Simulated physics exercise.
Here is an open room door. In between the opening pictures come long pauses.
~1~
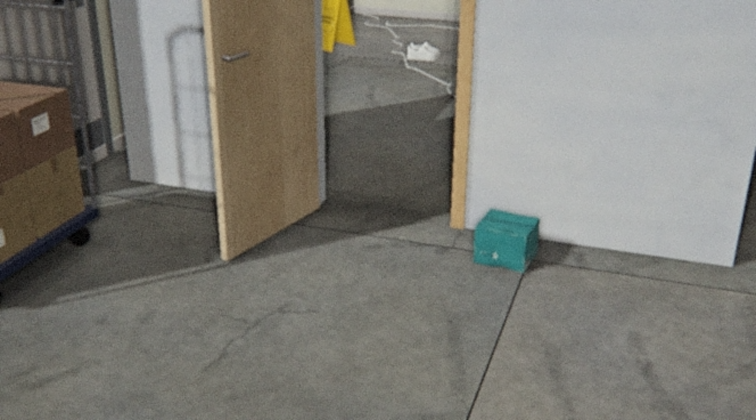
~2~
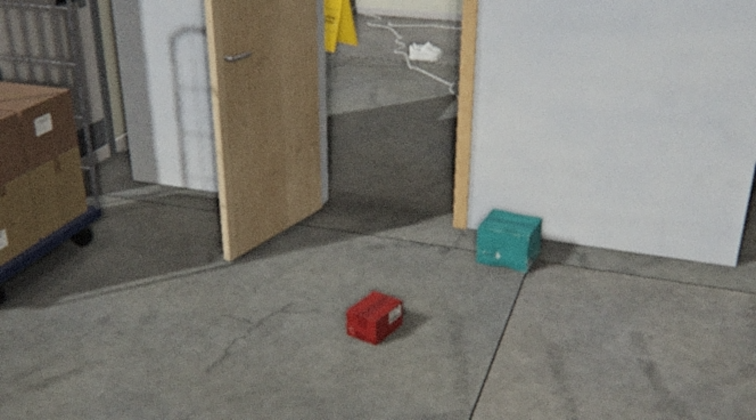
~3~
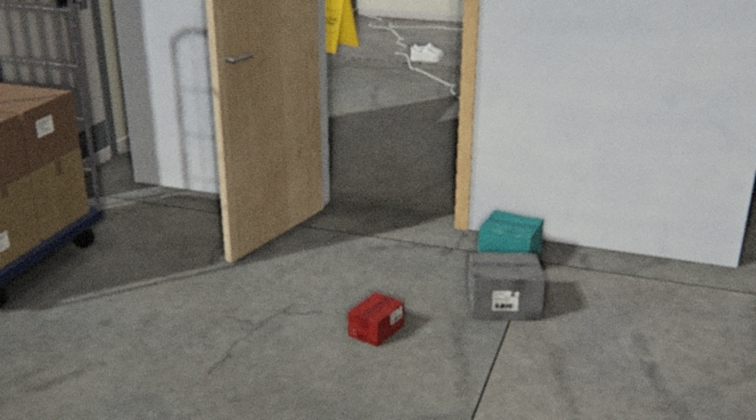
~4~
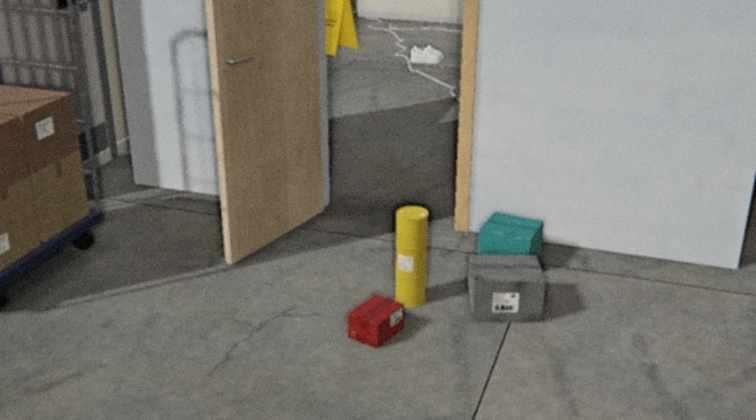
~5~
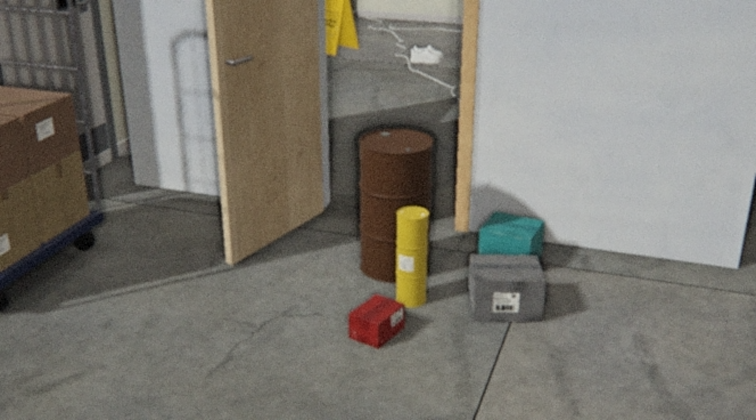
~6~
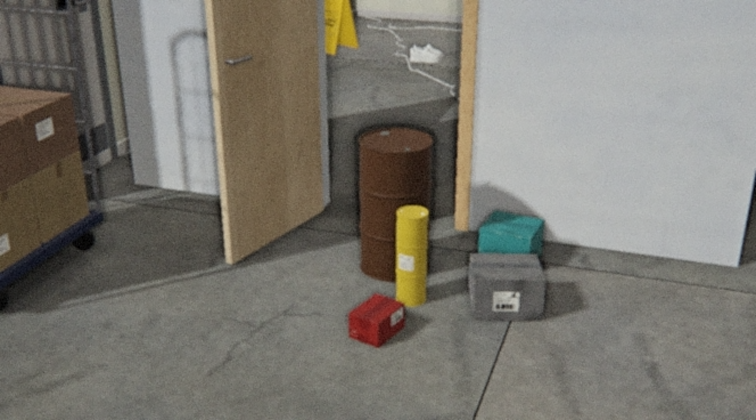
The footage shows an open door with a turquoise parcel nearby, then a red parcel, a grey parcel, a yellow canister and a brown drum appear in turn around the doorway, while the door stays wide open and still.
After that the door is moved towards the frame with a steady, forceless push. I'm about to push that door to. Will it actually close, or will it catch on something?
It will catch before closing.
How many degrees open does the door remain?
Roughly 55 degrees open.
Then, 0.50 s past the last view, door 89° open.
Then, 0.70 s past the last view, door 76° open.
Then, 1.00 s past the last view, door 55° open.
Finally, door 53° open; all 5 still in place. Final places as the last picture's camera would see them, brown drum near (398, 204).
